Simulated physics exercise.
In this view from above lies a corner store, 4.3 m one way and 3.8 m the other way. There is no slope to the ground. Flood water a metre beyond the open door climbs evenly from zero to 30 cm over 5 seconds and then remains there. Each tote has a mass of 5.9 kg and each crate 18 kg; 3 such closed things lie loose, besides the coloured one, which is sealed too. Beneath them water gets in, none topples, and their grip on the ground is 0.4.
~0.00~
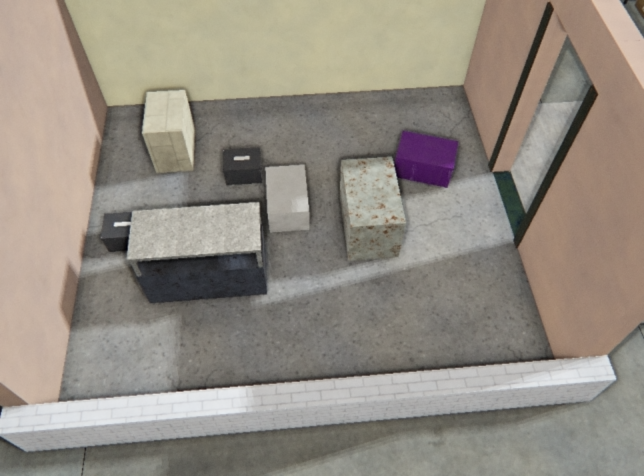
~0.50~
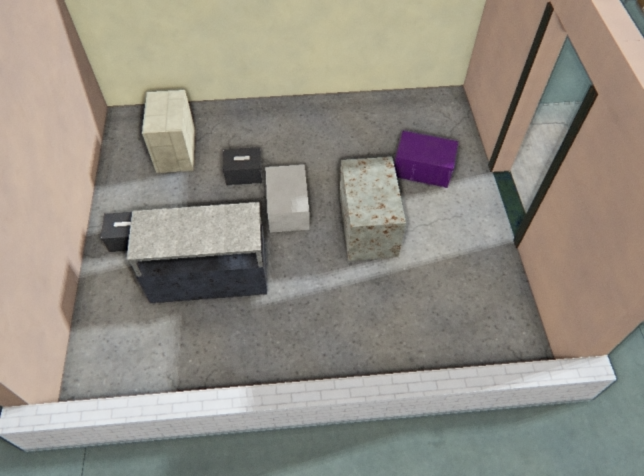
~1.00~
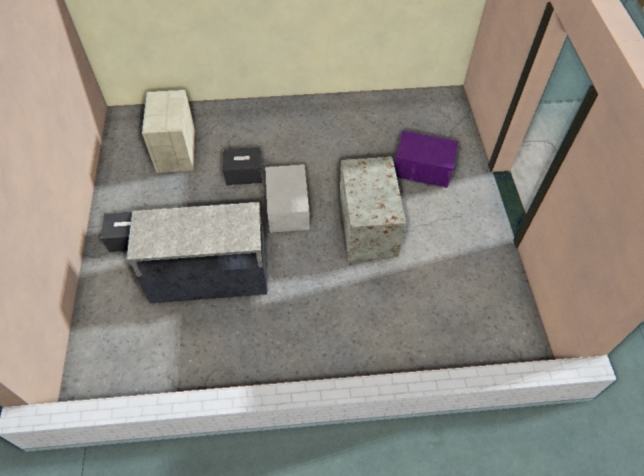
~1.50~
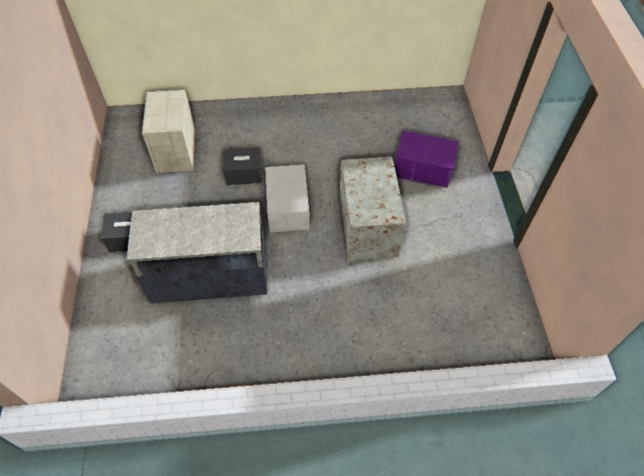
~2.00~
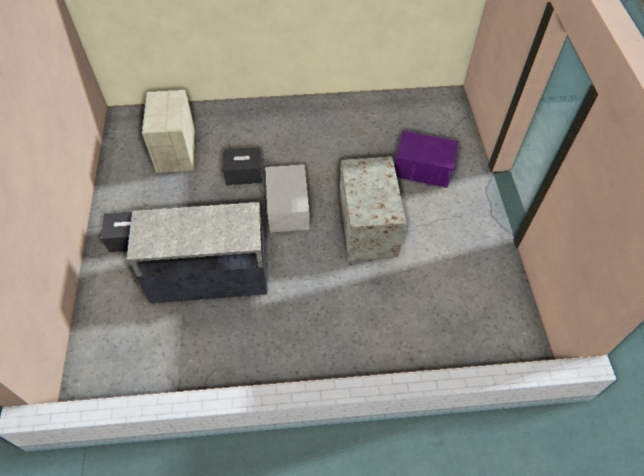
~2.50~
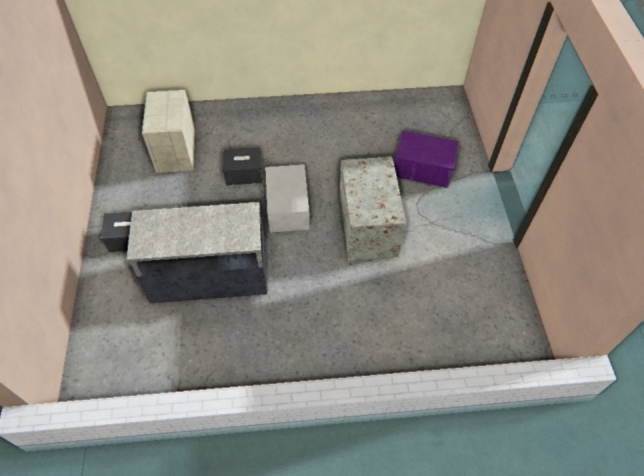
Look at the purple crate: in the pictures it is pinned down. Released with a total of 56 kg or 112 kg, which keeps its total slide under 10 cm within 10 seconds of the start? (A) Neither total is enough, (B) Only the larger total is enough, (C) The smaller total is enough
B.
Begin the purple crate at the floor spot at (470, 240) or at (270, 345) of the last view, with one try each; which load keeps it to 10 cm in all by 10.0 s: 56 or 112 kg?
The first try gives success with heavier only; the second gives success with both.
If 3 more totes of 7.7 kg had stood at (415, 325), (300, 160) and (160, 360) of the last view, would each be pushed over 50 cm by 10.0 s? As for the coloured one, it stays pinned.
One by one: Too far, too far and too far.
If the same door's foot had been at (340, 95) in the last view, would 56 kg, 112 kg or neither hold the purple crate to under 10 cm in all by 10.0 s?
Lab note: Lower mass sufficient.
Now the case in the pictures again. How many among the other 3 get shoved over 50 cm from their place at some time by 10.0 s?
The tally stands at 1.
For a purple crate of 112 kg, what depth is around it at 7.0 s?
11 cm, roughly.
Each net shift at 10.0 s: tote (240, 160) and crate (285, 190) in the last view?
One is off by 5 cm, the other by 0 cm, in the order asked.
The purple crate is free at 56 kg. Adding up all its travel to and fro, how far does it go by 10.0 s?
Total path: Approx. 40 cm.
After 3.5 s the purple crate would be 0 cm from its start with 56 kg and 0 cm from its start with 112 kg; 4 cm of water round it then.
After 4.5 s the purple crate would be 0 cm from its start with 56 kg and 0 cm from its start with 112 kg; 7 cm of water round it then.
After 7.0 s the purple crate would be 19 cm from its start with 56 kg and 0 cm from its start with 112 kg; 11 cm of water round it then.
After 10.0 s the purple crate would be 38 cm from its start with 56 kg and 0 cm from its start with 112 kg; 14 cm of water round it then.
